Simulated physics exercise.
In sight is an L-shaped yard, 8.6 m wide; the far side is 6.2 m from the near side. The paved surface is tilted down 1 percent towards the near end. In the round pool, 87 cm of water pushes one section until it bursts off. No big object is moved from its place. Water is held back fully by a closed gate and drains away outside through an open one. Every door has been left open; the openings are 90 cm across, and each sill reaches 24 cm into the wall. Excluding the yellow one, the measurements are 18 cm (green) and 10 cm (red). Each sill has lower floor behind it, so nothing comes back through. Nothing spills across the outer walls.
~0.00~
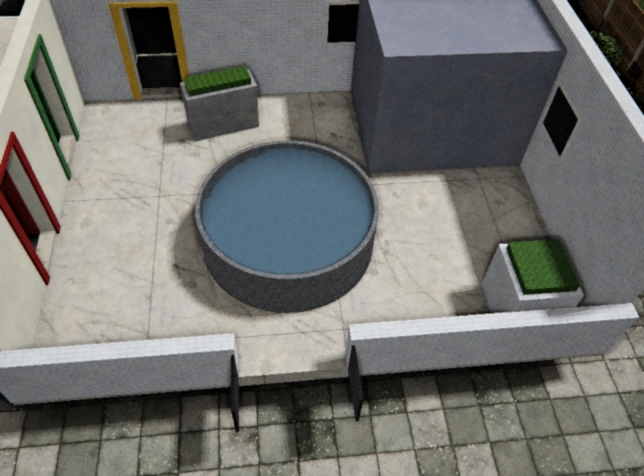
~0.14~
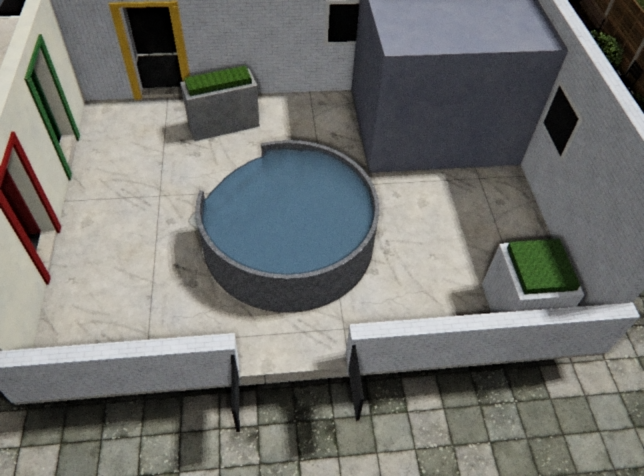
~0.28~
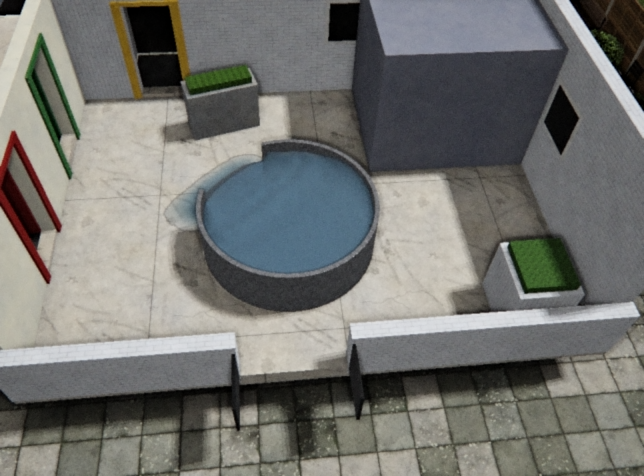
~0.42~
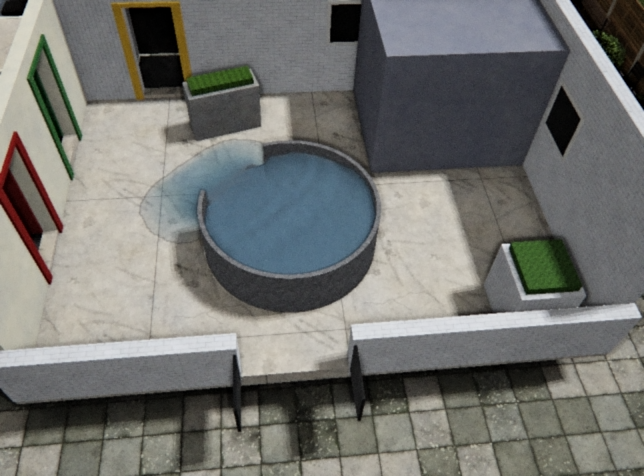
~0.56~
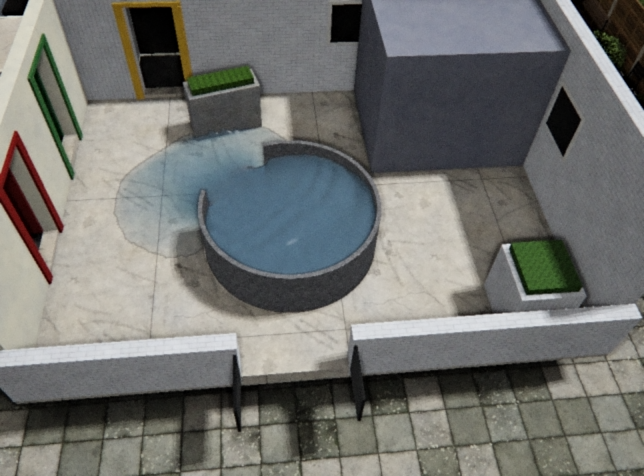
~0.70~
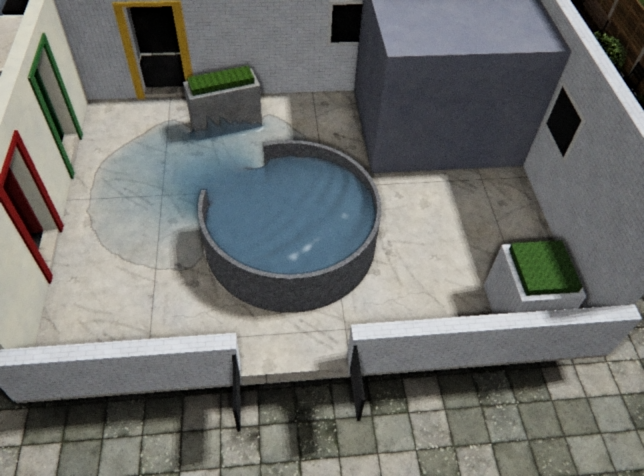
Water sits still in a round pool in a walled yard with red, green and yellow-framed doorways. A gap then opens in the pool's far left rim, and water pours through it, spreading in a thin, widening sheet across the pale floor toward the left, past the planter's near side.
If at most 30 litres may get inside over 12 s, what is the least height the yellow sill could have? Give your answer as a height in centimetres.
Roughly 22 cm.
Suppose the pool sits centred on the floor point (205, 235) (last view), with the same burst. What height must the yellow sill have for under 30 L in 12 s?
Roughly 30 centimetres.
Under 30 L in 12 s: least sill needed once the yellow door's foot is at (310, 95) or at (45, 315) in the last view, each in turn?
Roughly 15 and 13.0 cm.
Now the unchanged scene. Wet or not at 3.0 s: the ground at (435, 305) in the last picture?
It is dry.
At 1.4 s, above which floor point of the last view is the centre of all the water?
Around (251, 214).
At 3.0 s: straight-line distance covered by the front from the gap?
4.4 m.
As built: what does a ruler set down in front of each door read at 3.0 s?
Depth at green 41 cm, at yellow 22 cm, at red 10 cm.
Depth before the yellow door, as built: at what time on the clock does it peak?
Approximately 2.6 s.
After 1.4 s water covers 30 % of the floor, deepest (68 cm) near (89, 102); 2 cm at the yellow door, 0 litres in over its 8 cm sill.
After 3.0 s water covers 55 % of the floor, deepest (44 cm) near (88, 107); 22 cm at the yellow door, 97 litres in over its 8 cm sill.
After 12.0 s water covers 100 % of the floor, deepest (18 cm) near (30, 377); 10 cm at the yellow door, 363 litres in over its 8 cm sill.
At the yellow door as built, the water arrived by 1.4 s and peaked near 25 cm at 2.6 s.
With a sill of 18.5 cm, 58 litres would have come in within the 12 s; with 25 cm, 14 litres. So under 30 litres takes about 22 cm.
